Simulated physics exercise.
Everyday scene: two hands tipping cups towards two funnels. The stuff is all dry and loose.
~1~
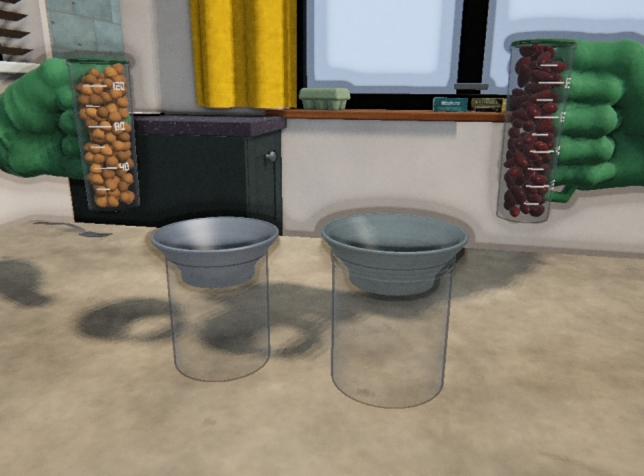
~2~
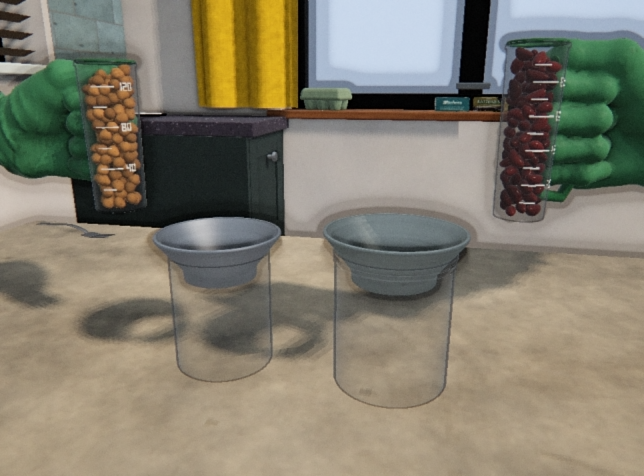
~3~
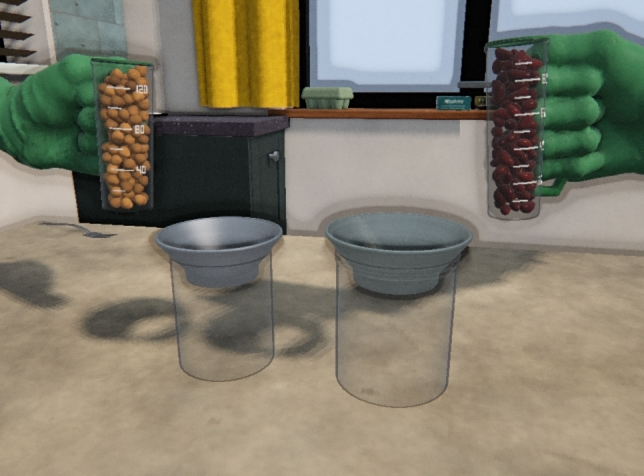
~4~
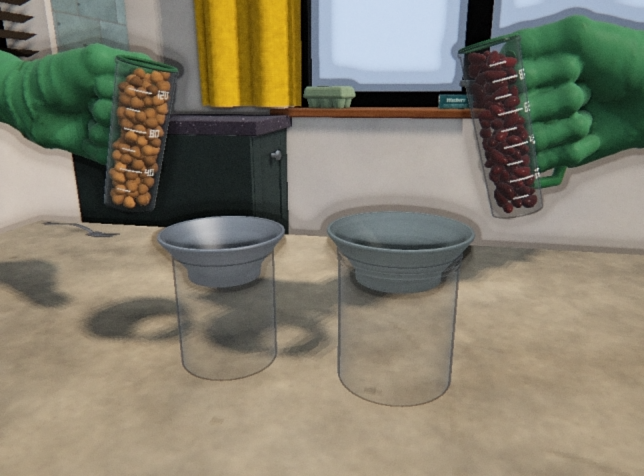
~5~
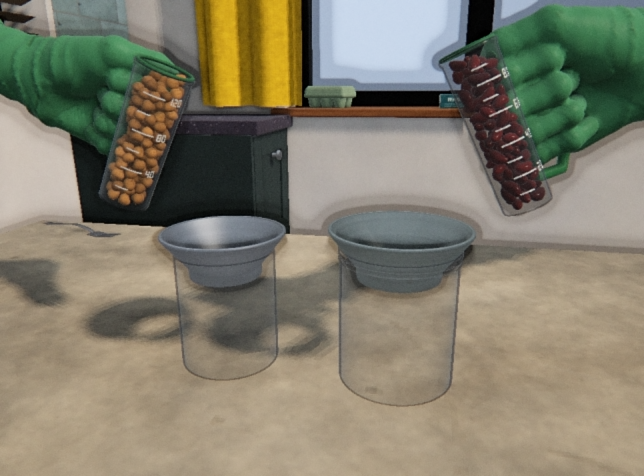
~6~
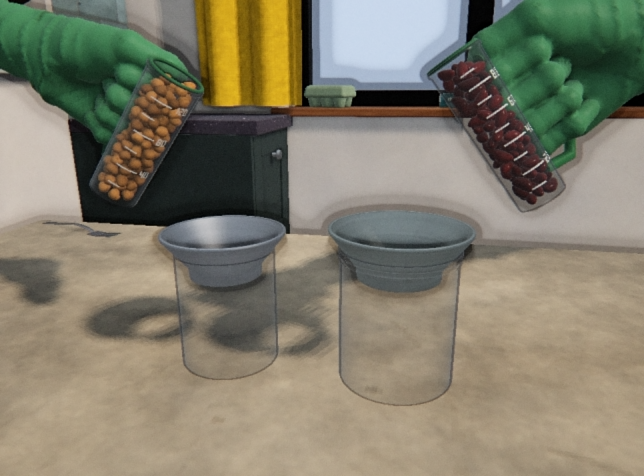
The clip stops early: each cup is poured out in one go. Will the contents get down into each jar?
At the end, left funnel: This one will keep flowing. Right funnel: This one will keep flowing.
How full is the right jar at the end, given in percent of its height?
I'd say close to 15 in a hundred.
Then, 0.28 s after the last picture, left, all still in the cup; right, all still in the cup.
Then, 0.63 s after the last picture, left, all still in the cup; right, all still in the cup.
Then, 1.01 s after the last picture, left, nearly all still in the cup, a stray few in or over the funnel, a stray few down in the jar; right, most still in the cup, a small part in or over the funnel, a small part down in the jar.
At rest, left, all down in the jar; right, all down in the jar.
